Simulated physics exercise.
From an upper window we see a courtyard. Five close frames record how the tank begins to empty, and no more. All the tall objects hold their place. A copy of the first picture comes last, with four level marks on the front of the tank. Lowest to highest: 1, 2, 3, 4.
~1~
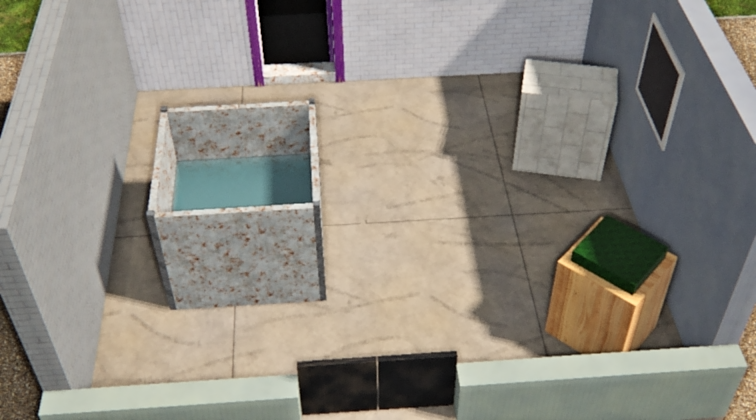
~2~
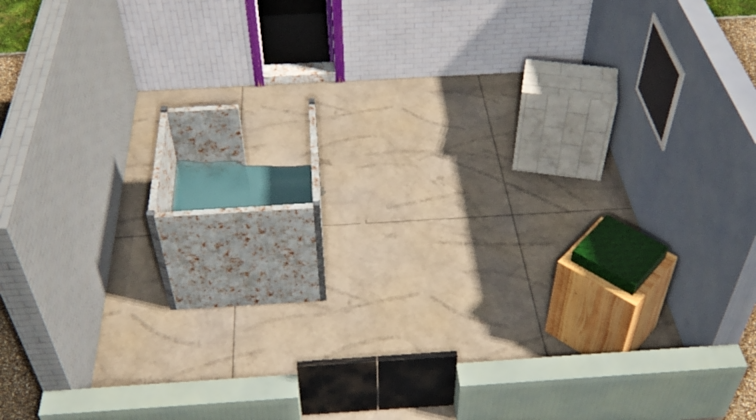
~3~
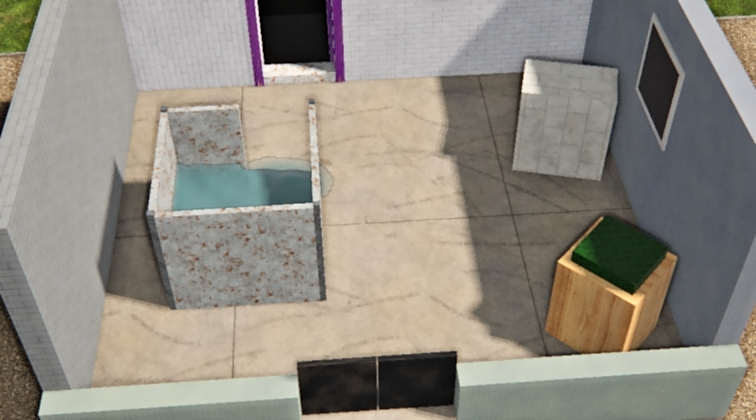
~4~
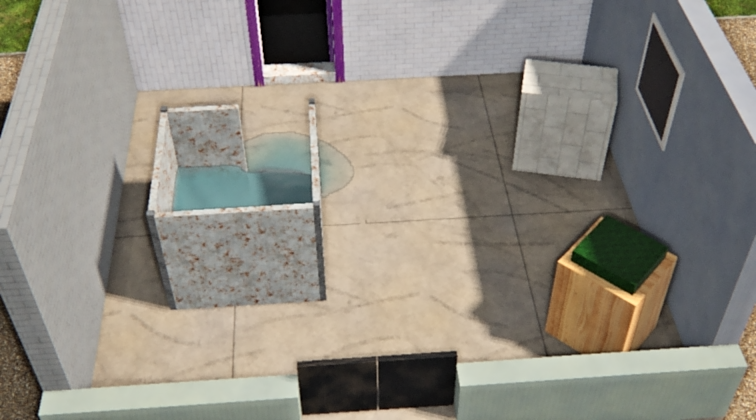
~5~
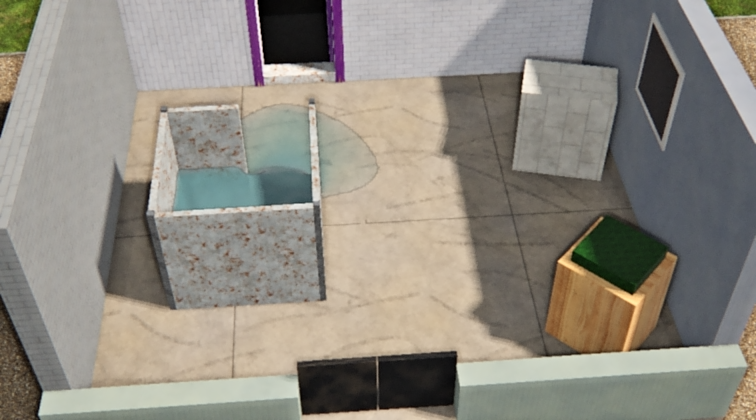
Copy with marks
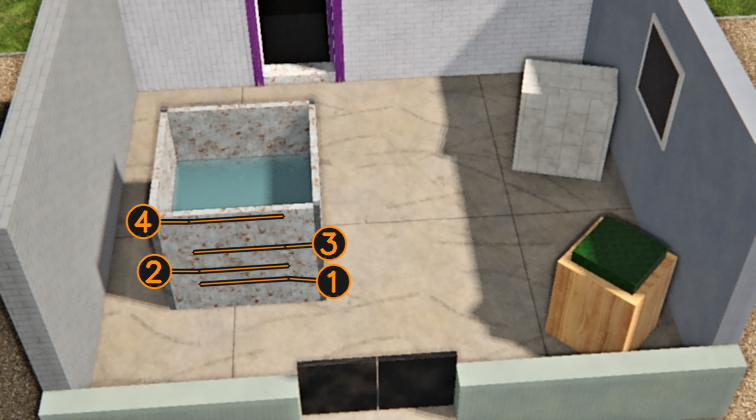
Courtyard seen from above, part of a speckled stone tank's back wall vanishing and water spreading across the paved floor behind it.
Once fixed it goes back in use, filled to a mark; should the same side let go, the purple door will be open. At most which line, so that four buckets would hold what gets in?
1 will do.
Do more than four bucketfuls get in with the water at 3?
Yes.
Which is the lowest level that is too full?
That would be 2.
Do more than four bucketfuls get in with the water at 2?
Yes, it does.
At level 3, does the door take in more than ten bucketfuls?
Yes, it does.
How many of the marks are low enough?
One.
On the marked copy, 1 at (245, 281); 2 at (243, 268); 3 at (240, 249); 4 at (235, 219); from the bottom up 1, 2, 3, 4.
Choosing 1, a bucket or two gets in.
Choosing 2, about 8 bucketfuls get in.
Choosing 3, dozens of bucketfuls pour in.
Choosing 4, dozens of bucketfuls pour in.
